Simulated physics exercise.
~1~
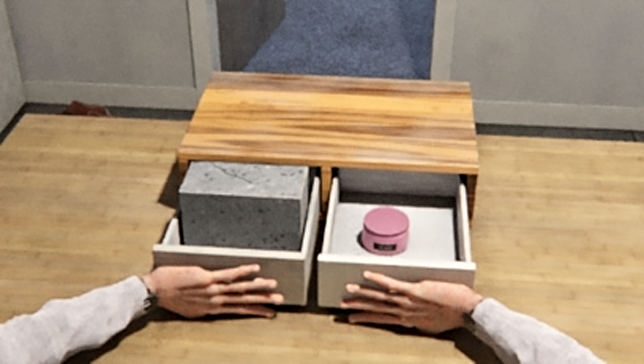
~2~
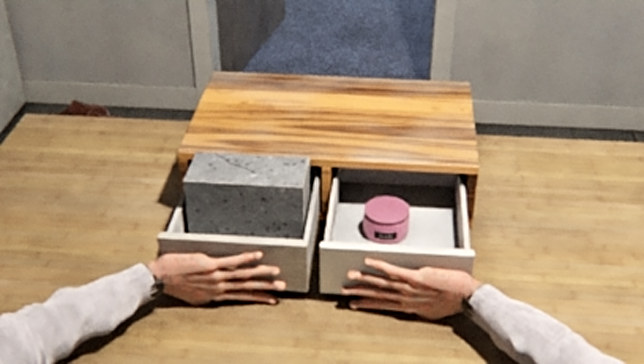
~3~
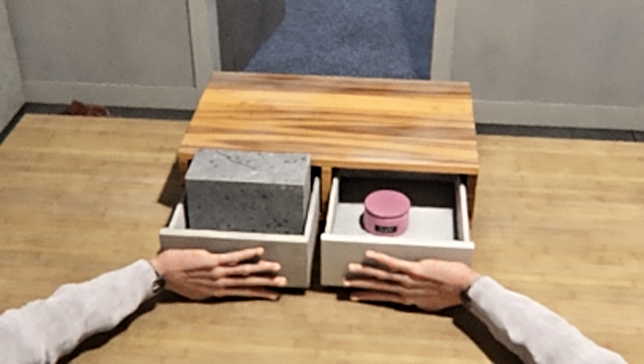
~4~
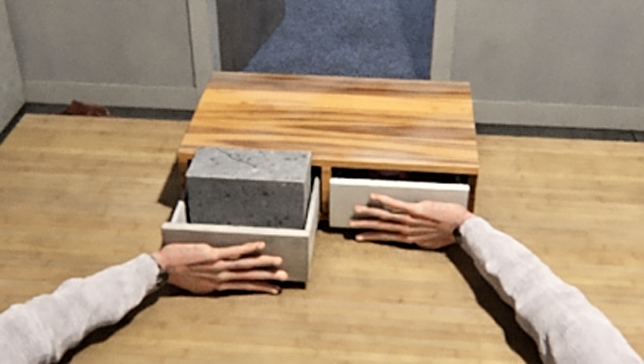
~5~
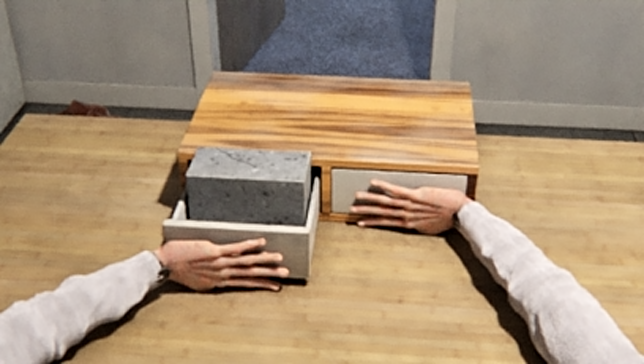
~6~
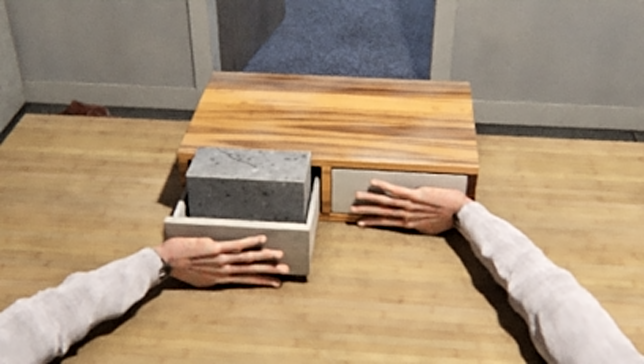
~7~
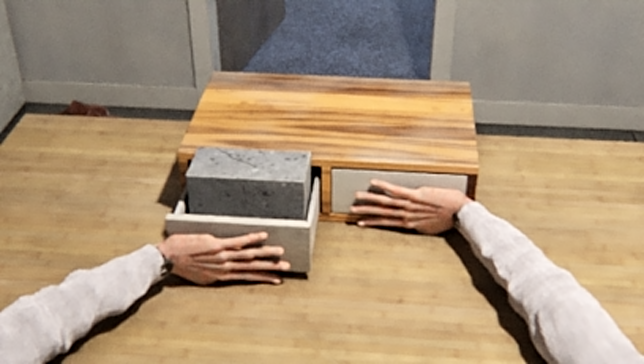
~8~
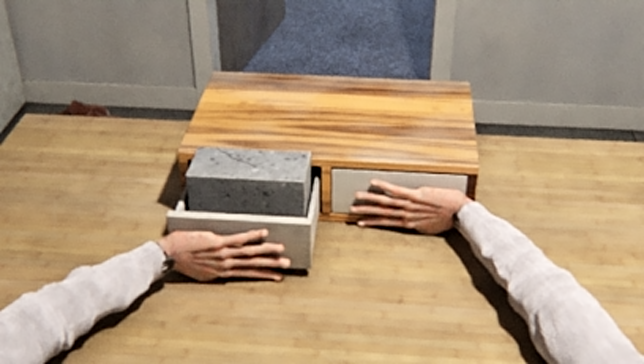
On a wooden tabletop, two hands pushing a chest's drawers, the right one closing over a pink jar, the brick-filled left staying open.
